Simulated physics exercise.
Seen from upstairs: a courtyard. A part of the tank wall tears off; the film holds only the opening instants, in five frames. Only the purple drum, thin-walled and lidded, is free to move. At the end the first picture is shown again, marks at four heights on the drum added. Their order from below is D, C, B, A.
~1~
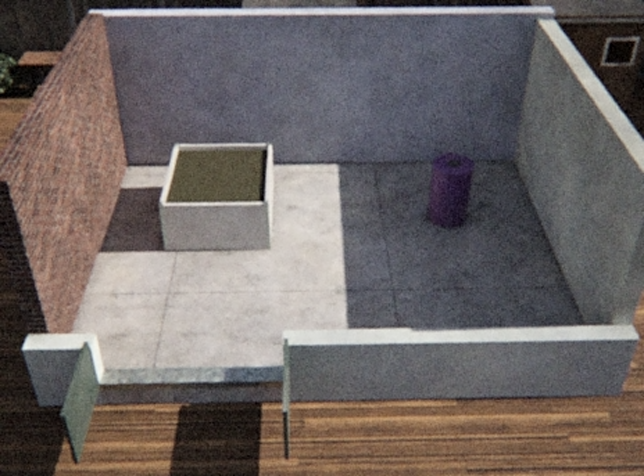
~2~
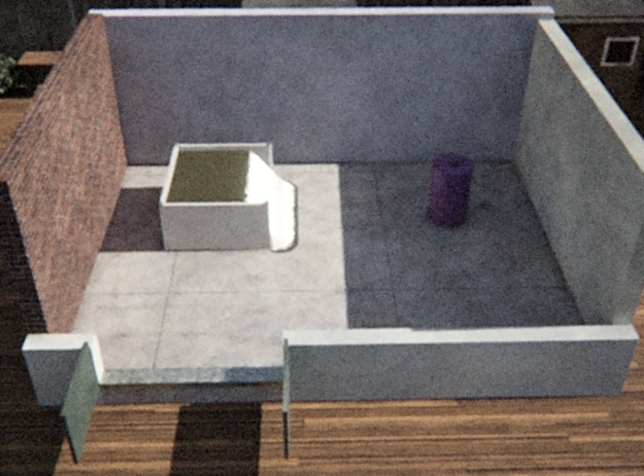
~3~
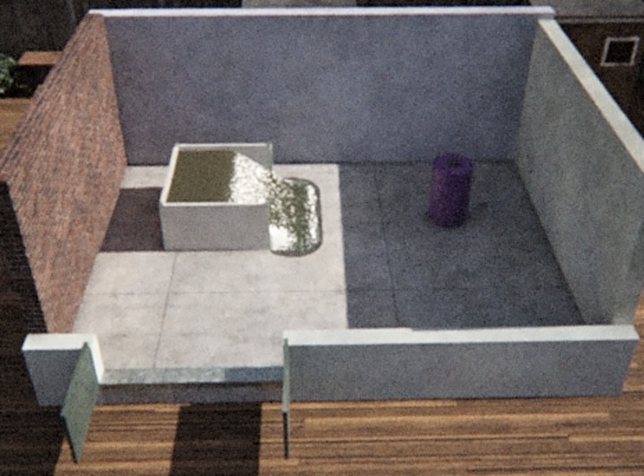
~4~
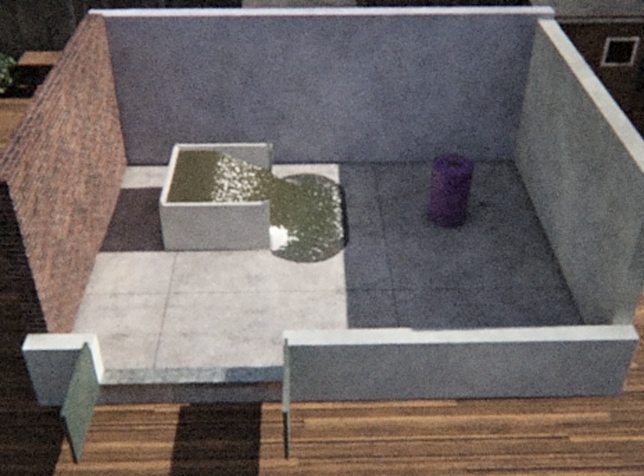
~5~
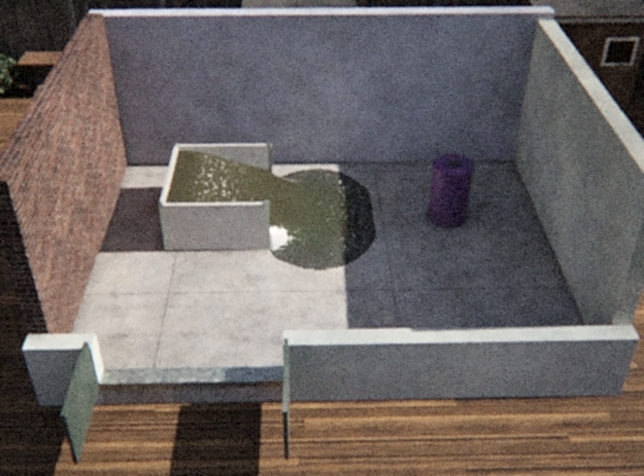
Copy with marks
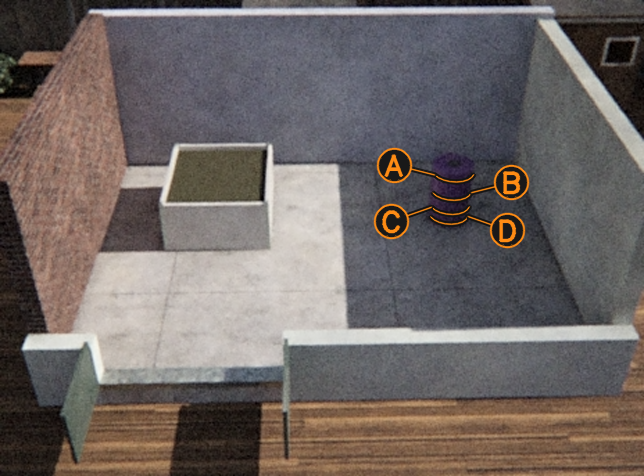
Water pours from the right side of a pale tank and spreads across the paved ground.
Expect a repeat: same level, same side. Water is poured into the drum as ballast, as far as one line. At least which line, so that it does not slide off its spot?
It is B.
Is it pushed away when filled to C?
Yes, that goes wrong.
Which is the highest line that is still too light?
That is line C.
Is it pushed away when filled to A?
No.
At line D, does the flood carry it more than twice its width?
Yes.
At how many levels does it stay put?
Two of the four.
On the marked copy, A at (456, 182); B at (454, 200); C at (452, 214); D at (451, 224); from the bottom up D, C, B, A.
If A is chosen, it does not move.
If B is chosen, it does not move.
If C is chosen, it is pushed about its own width away.
If D is chosen, it is pushed about 3 times its own width away.
